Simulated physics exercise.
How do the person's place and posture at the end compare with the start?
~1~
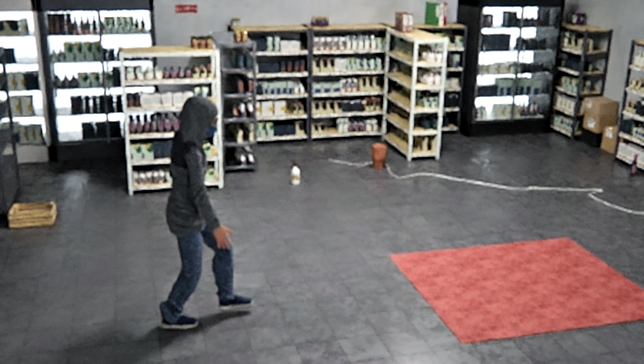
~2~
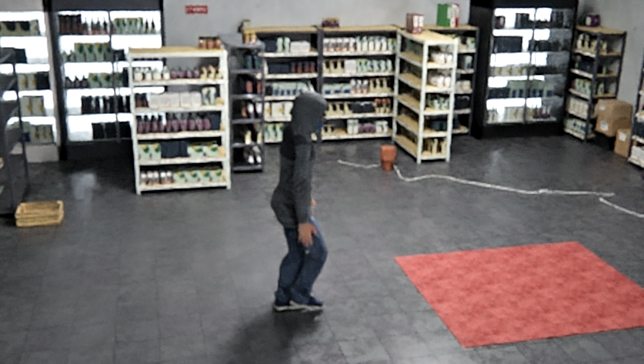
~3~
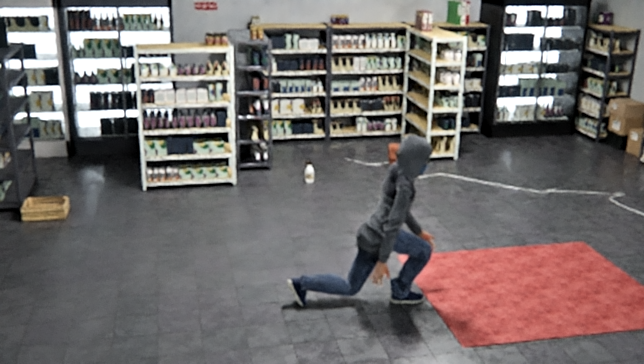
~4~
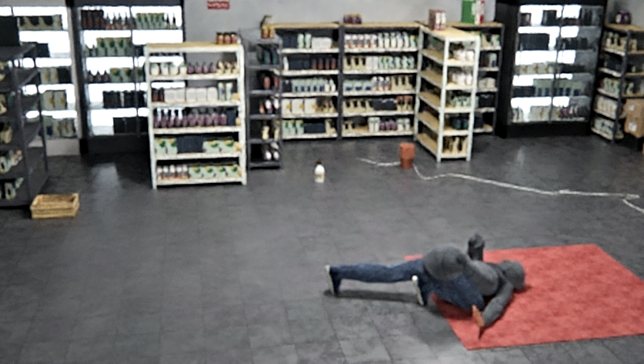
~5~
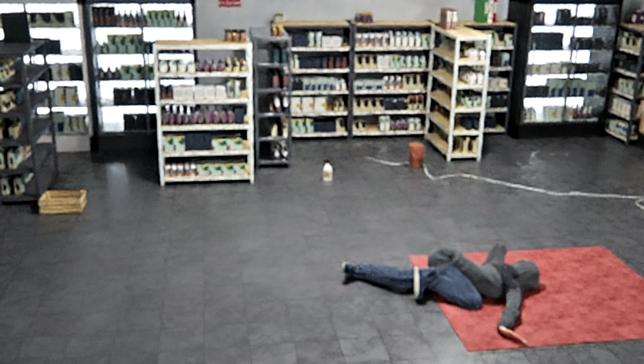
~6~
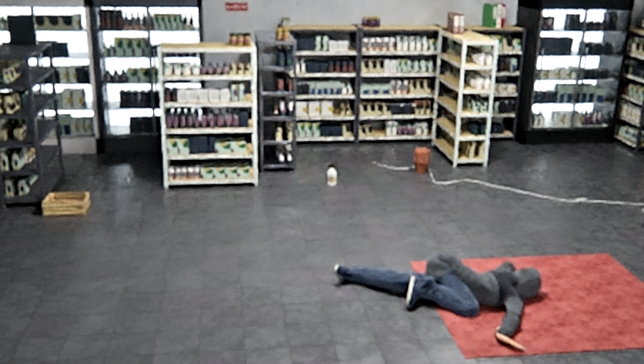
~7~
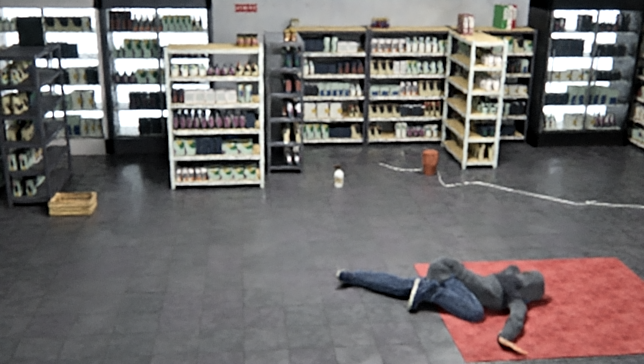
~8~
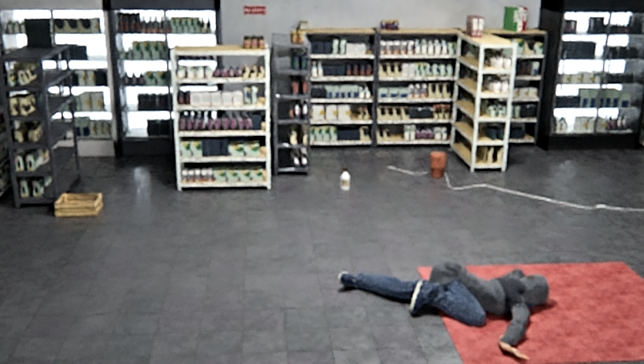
At the start the person is upright on the grey floor, left of the middle of the view. By the end they are lying down at the lower right, with their upper body and hips over the red mat and their feet on the grey floor.
